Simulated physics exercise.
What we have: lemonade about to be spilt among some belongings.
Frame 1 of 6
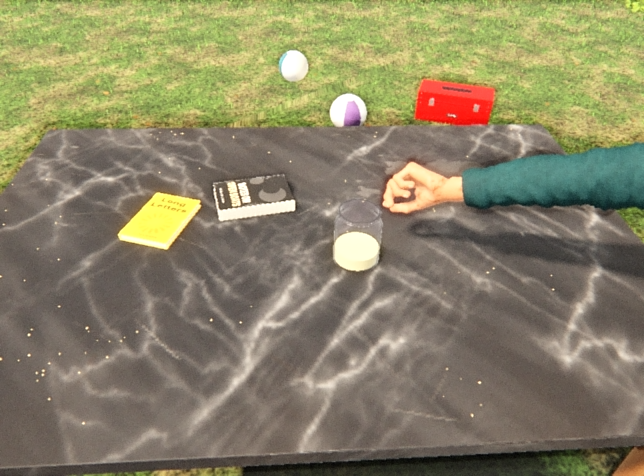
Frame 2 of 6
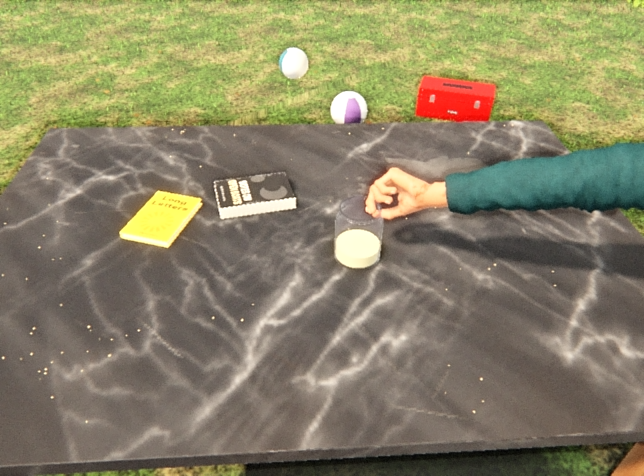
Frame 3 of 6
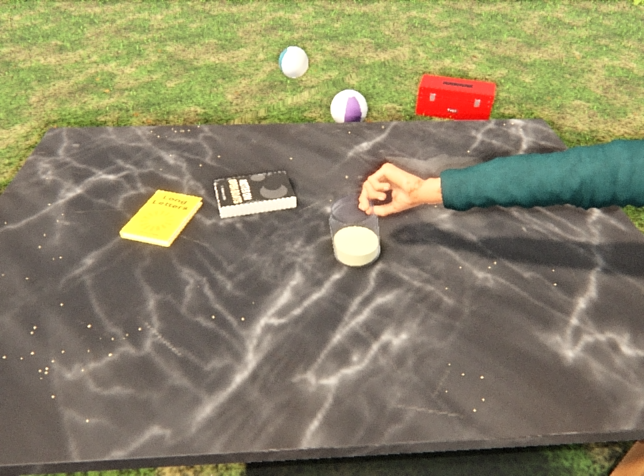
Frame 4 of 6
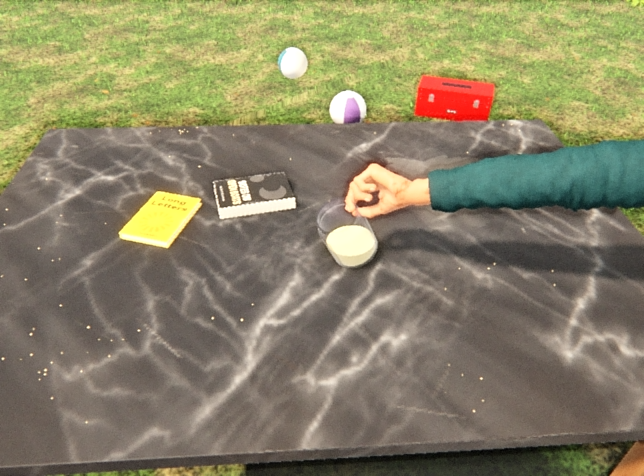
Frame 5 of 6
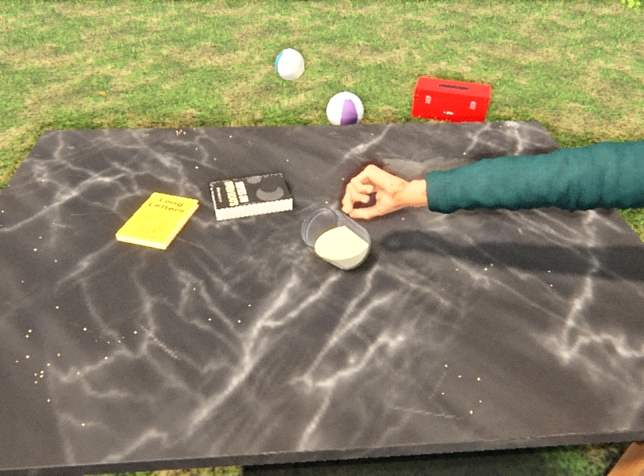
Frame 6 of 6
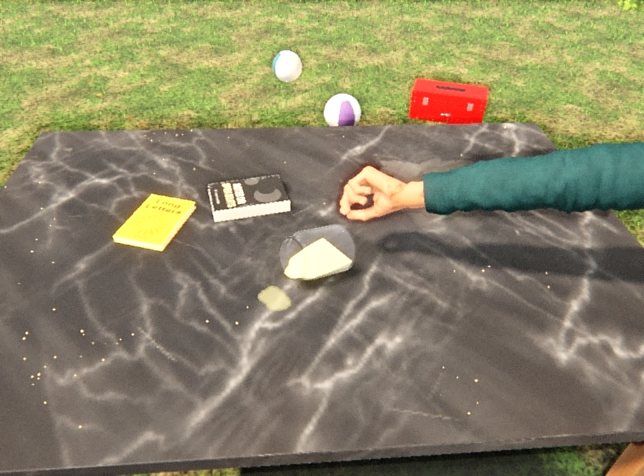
A hand in a teal sleeve pushing a glass jar of pale liquid leftward on a dark marbled table, the jar tilting over.
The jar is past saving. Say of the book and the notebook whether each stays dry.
The book stays clear of it I'd say; the notebook stays clear of it I'd say.
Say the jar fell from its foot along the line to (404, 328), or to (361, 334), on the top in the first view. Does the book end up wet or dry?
Toward the first point it avoids the spill; toward the second it avoids the spill.
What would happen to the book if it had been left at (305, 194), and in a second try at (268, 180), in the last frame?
One: It escapes. Two: It stays dry.
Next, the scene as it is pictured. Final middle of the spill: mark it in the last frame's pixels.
(175, 352).
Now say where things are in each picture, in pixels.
In the first frame, it stands upright; jar (358, 234) about a quarter full; book (253, 191); notebook (161, 217).
The second frame shows fingers against its side; jar about a quarter full, surface at (358, 244).
The third frame shows fingers against its side; jar (355, 229) about a quarter full; notebook (163, 214).
The fourth frame shows fingers against its side; jar (345, 232) tipped 25°; book (253, 189).
In the fifth frame, it is falling; jar (334, 237) tipped 45°.
In the sixth frame, it is falling; jar (315, 253) tipped 75°; book (248, 192); notebook (156, 218).
A moment on, the puddle covers about as much as a plate; the book is untouched; the notebook is untouched.
When it is over, the puddle covers about as much as a plate; the book is untouched; the notebook is untouched.
